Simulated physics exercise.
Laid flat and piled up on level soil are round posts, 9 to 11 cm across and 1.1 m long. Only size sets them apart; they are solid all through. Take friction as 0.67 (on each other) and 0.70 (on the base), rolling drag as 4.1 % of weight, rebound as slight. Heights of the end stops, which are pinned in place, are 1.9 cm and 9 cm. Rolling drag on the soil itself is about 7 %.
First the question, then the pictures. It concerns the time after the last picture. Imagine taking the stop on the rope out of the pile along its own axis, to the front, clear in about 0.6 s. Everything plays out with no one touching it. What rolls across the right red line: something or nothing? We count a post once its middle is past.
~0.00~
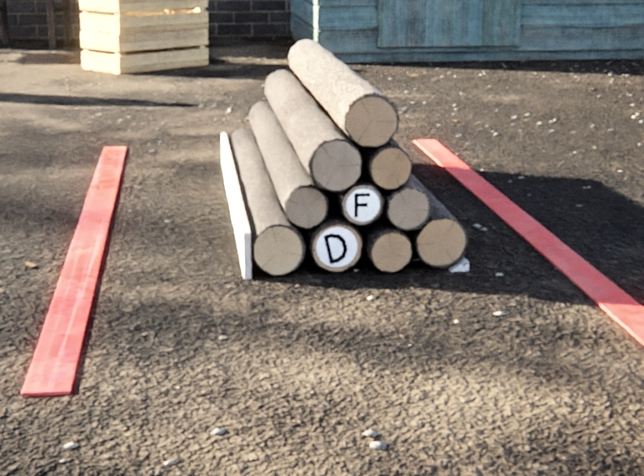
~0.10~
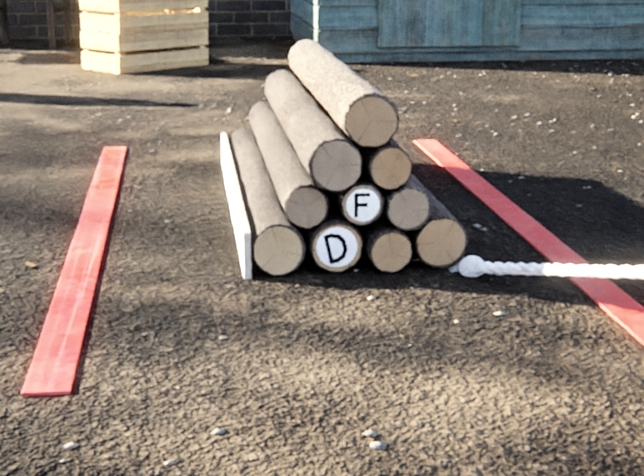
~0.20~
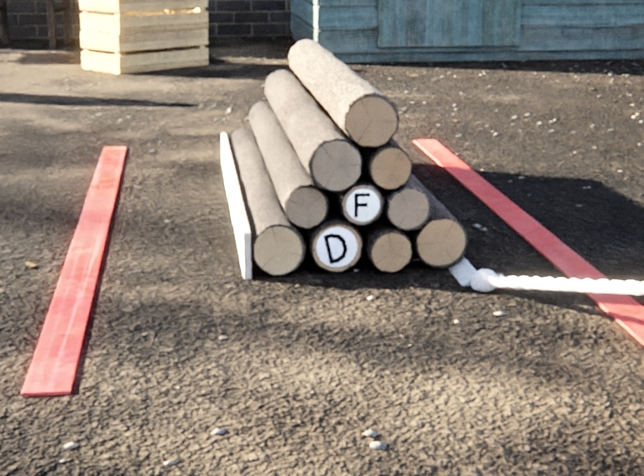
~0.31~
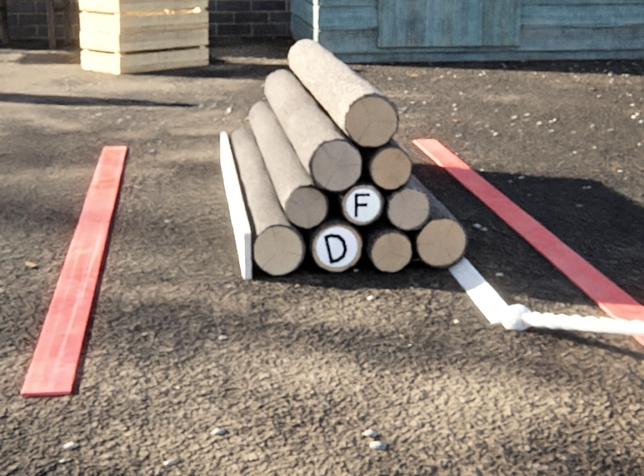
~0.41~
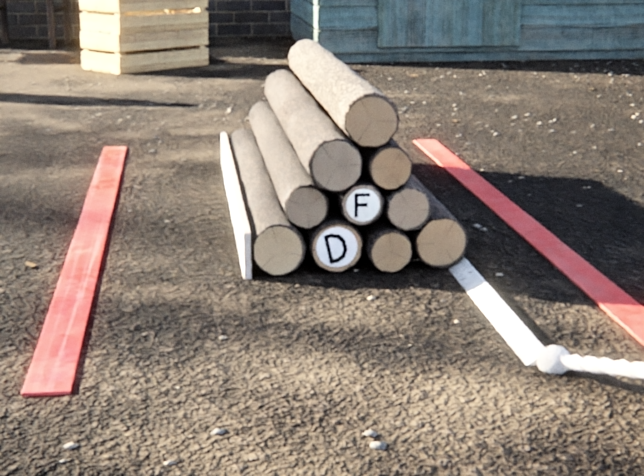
Something rolls across the right red line.
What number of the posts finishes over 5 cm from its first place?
I make it exactly 7.
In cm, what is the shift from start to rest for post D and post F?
Post D: 0, post F: 20.
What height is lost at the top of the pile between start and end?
Something like 15 cm, I'd say.
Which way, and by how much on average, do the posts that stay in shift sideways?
On average they drift right by around 15 cm.
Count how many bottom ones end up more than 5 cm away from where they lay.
I count 2 in total.
After 1.10 s, 0 now displaced over 5 cm; not one across the red lines; the one last seen at (442, 243) 2.9 cm right.
After 1.43 s, 4 now displaced over 5 cm; not one across the red lines; the one last seen at (442, 243) 15 cm right.
After 2.47 s, 7 now displaced over 5 cm; 1 across the right red line; the one last seen at (442, 243) 37 cm right.
All still by 3.1 s, 7 moved over 5 cm; 2 across the right red line; the one last seen at (442, 243) 38 cm right; top of the pile 19 cm high, from 36 cm.
